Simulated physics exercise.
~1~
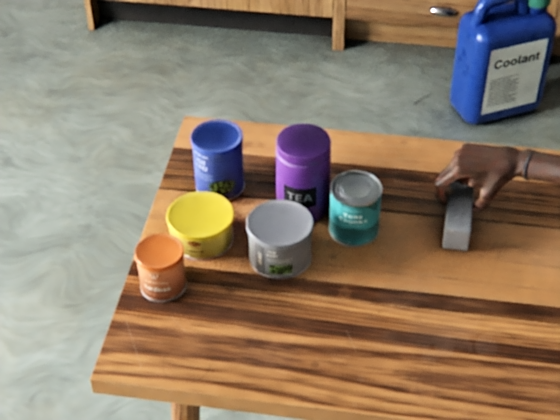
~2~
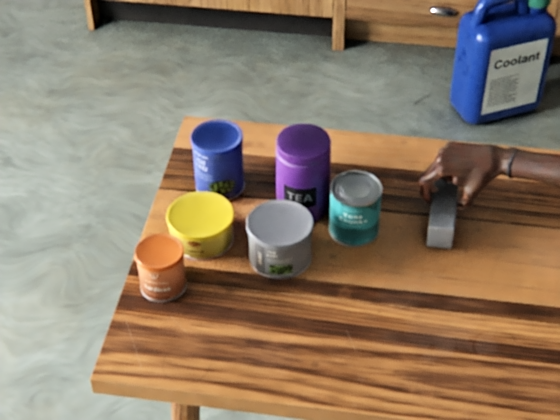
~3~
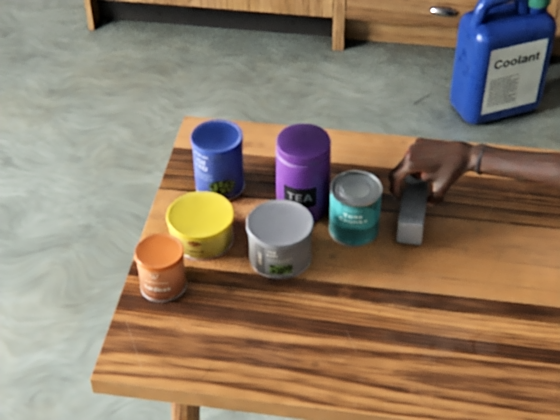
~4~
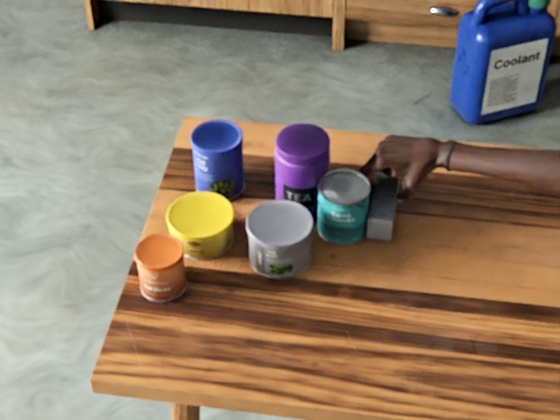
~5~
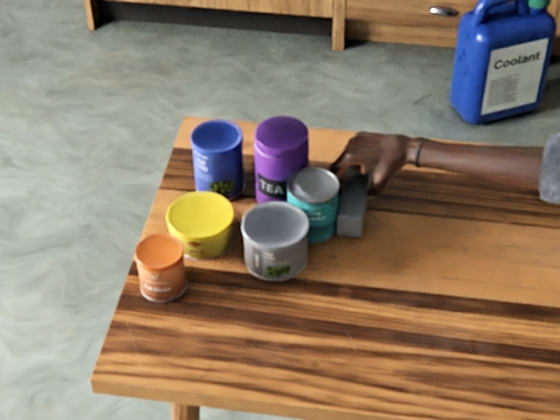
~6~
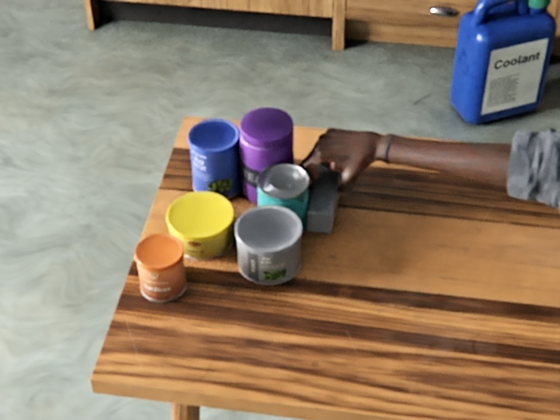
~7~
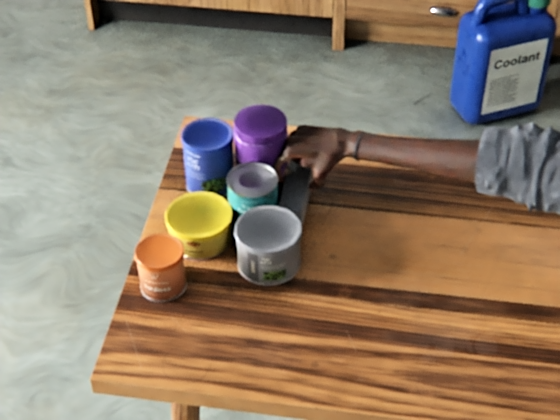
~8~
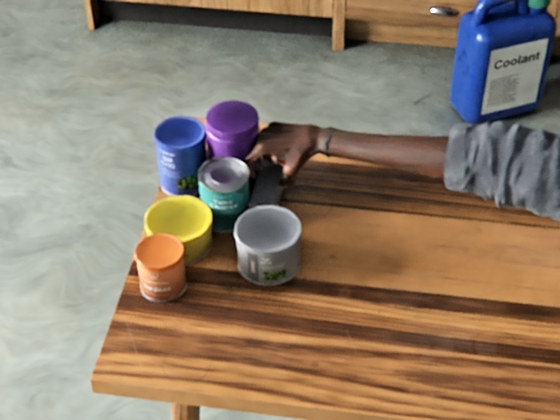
On the left end of a striped wooden table, seen from above at an angle by a still camera, six containers stand close together, with a blue coolant jug on the floor behind. Blue and purple ones are at the back, yellow, grey and turquoise ones nearer, and an orange tin at the front left. From the right, a hand slides a grey block left into the turquoise tin. The tin and purple jar move left, and the grey tub shifts slightly. Then the blue tin and finally the yellow tub slide left too. All six end upright on the table, the hand still at the block.
